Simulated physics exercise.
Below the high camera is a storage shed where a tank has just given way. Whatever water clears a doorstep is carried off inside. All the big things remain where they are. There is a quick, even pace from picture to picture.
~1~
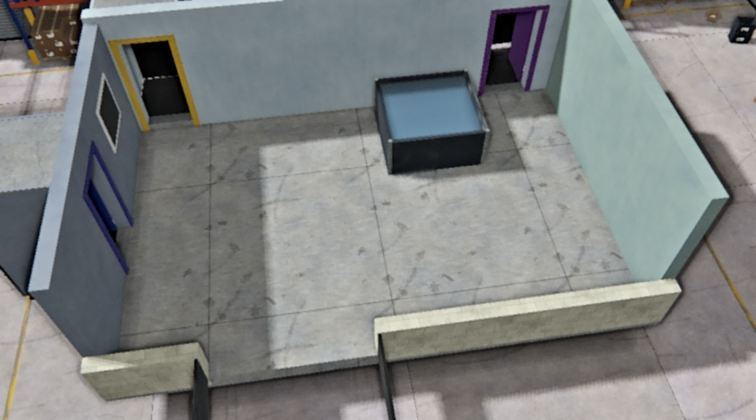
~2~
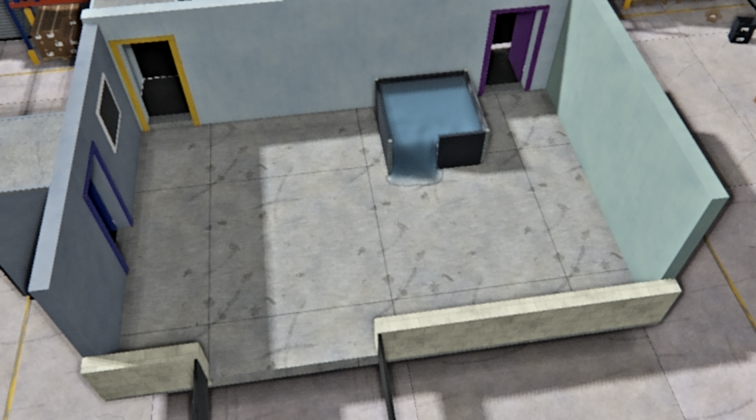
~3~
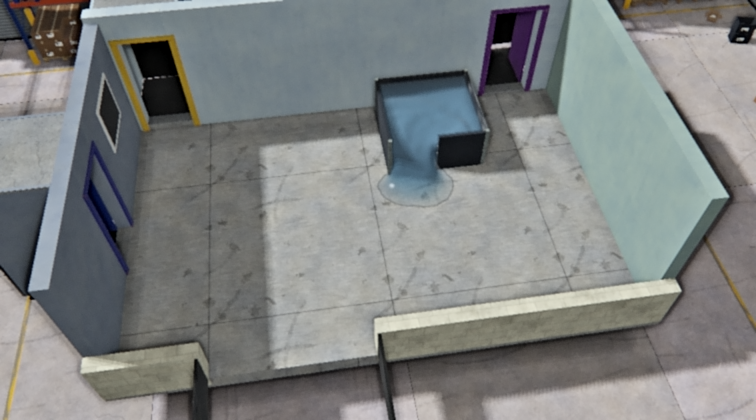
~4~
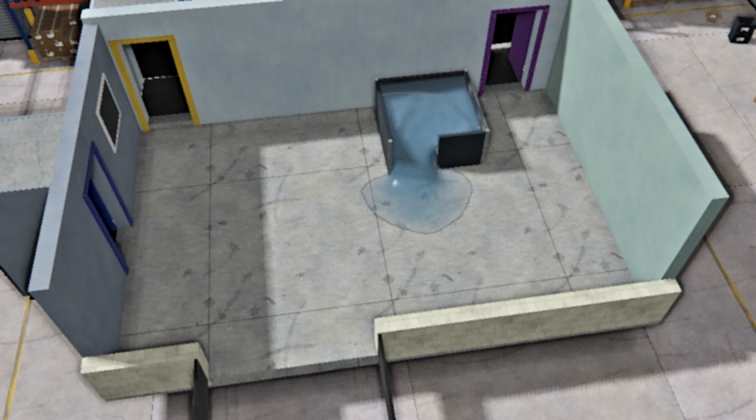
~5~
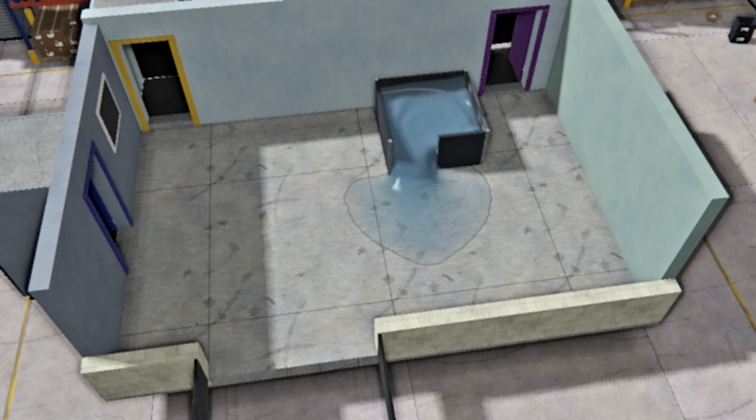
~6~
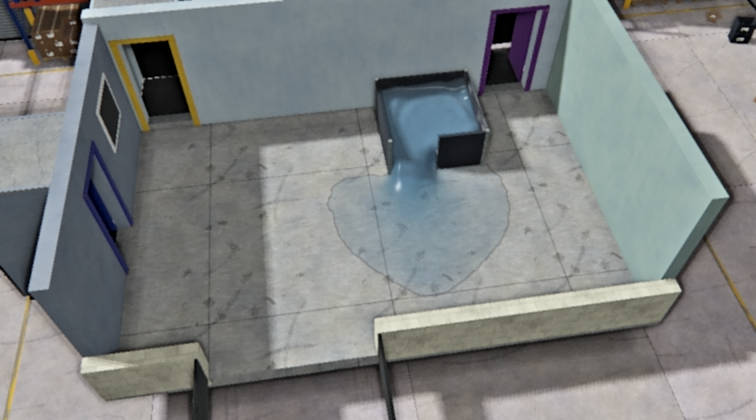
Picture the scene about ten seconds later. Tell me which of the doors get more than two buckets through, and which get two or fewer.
Sorted out: The blue door gets two or fewer; the yellow door gets two or fewer; the purple door gets more than two.
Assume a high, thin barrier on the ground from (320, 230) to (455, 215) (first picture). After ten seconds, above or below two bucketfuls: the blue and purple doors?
I'd say the blue door gets swamped, while the purple door gets swamped.
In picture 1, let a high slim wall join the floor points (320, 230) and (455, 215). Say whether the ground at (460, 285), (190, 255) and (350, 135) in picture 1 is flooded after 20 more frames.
The first spot is untouched, the second swamped, the third untouched.
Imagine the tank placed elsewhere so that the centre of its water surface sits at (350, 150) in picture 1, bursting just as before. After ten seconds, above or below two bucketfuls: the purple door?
I'd say the purple door never reaches the line.
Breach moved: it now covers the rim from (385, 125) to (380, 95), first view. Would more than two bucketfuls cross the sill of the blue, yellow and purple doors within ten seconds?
Well, the blue door overshoots, the yellow door overshoots, and the purple door comes up short.
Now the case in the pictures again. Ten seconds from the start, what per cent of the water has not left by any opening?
Near 72 in a hundred.
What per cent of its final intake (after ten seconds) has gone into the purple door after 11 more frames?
Roughly 0 percent.
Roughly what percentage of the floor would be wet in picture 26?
I'd put it at roughly 45 per cent.
A moment on, water covers 30 % of the floor; the blue door not reached, the yellow door not reached, the purple door not reached.
Next, water covers 40 % of the floor; the blue door not reached, the yellow door not reached, the purple door not reached.
Then, water covers 45 % of the floor; the blue door not reached, the yellow door not reached, the purple door not reached.
Later, water covers 65 % of the floor; the blue door wet at the sill, nothing in, the yellow door not reached, the purple door under two buckets in.
In the end, water covers 85 % of the floor; the blue door wet at the sill, nothing in, the yellow door wet at the sill, nothing in, the purple door over two buckets in.
